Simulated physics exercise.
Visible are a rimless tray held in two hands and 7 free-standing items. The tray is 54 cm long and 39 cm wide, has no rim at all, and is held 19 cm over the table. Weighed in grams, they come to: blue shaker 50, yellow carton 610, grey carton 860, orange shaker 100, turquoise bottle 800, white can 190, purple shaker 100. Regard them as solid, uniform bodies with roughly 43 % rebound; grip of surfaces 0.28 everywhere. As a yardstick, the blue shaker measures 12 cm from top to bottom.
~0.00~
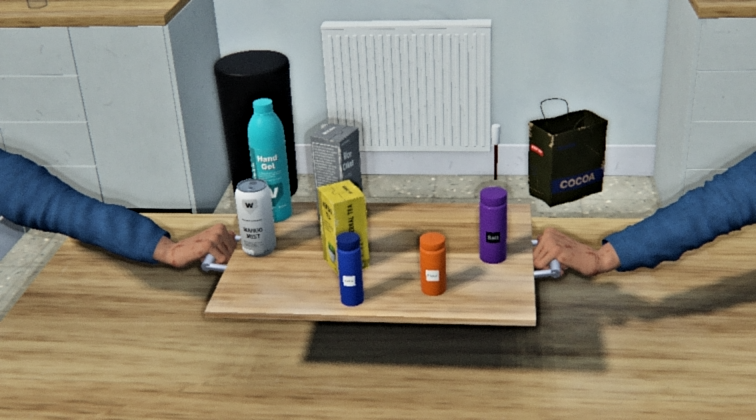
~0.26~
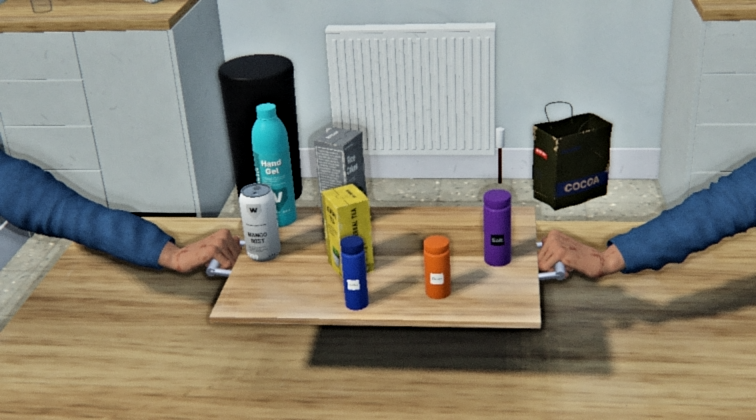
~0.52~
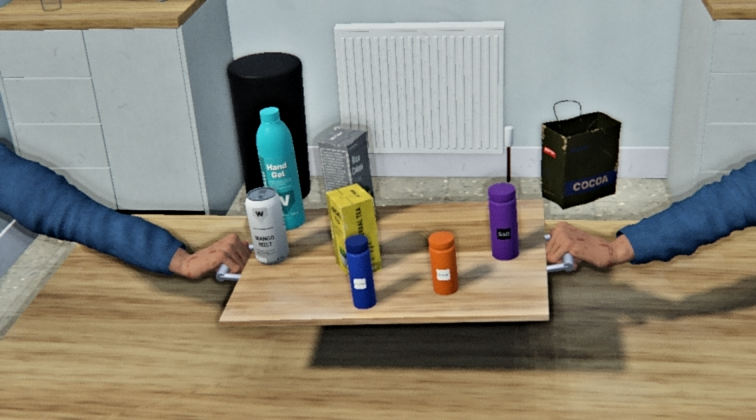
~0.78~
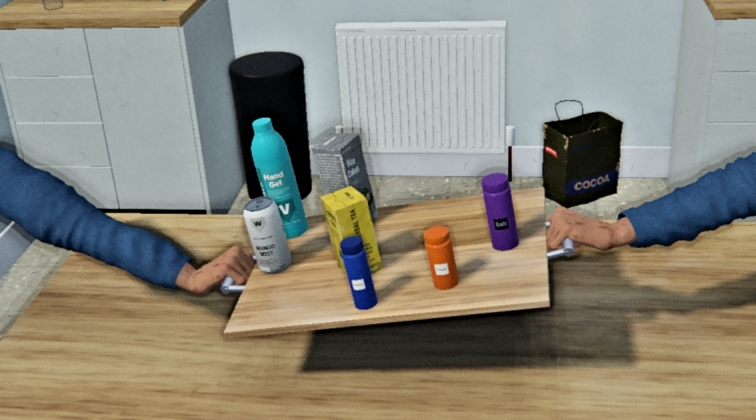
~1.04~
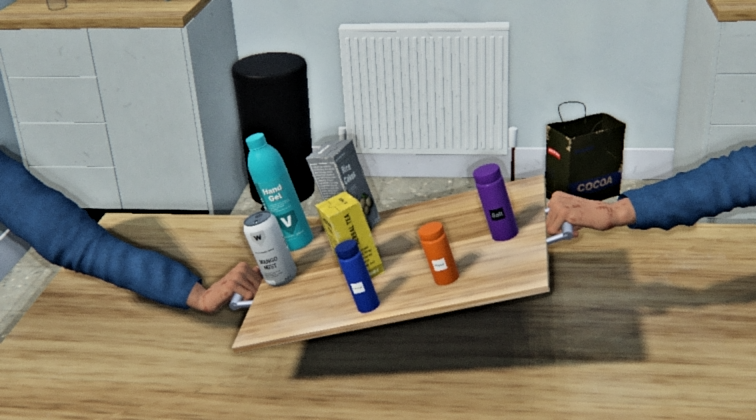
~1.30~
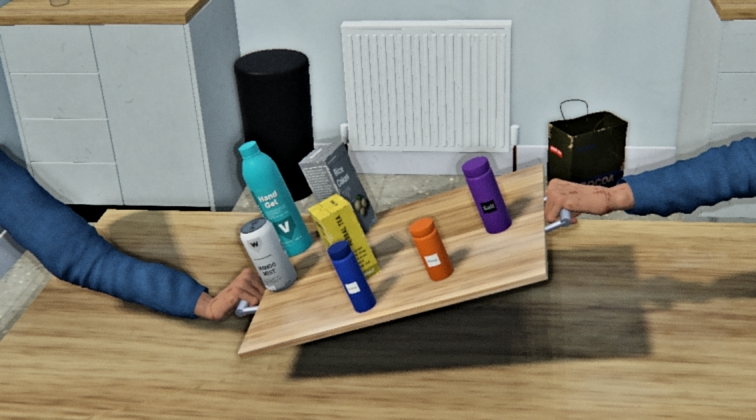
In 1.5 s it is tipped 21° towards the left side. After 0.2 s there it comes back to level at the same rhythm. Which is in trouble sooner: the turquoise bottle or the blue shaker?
The first of the two.
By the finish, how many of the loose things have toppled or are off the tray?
I make it 7.
Around 1.70 s, tilt 21°, left edge down; turquoise bottle and white can now off the tray; blue shaker shifted 12 cm near (294, 295); yellow carton shifted 13 cm.
Around 2.00 s, tilt 20°, left edge down; blue shaker, yellow carton and grey carton now off the tray; purple shaker shifted 31 cm; orange shaker shifted 30 cm.
Around 2.20 s, tilt 18°, left edge down; orange shaker now off the tray; purple shaker tipped 4° against what carries it.
Around 2.70 s, tilt 7°, left edge down; purple shaker now off the tray.
Finally (3.8 s), off the tray, blue shaker, yellow carton, grey carton, orange shaker, turquoise bottle, white can and purple shaker. Final places as that camera would see them, turquoise bottle near (195, 297), blue shaker near (144, 381). Turquoise bottle went at 1.50 s; blue shaker went at 1.94 s.
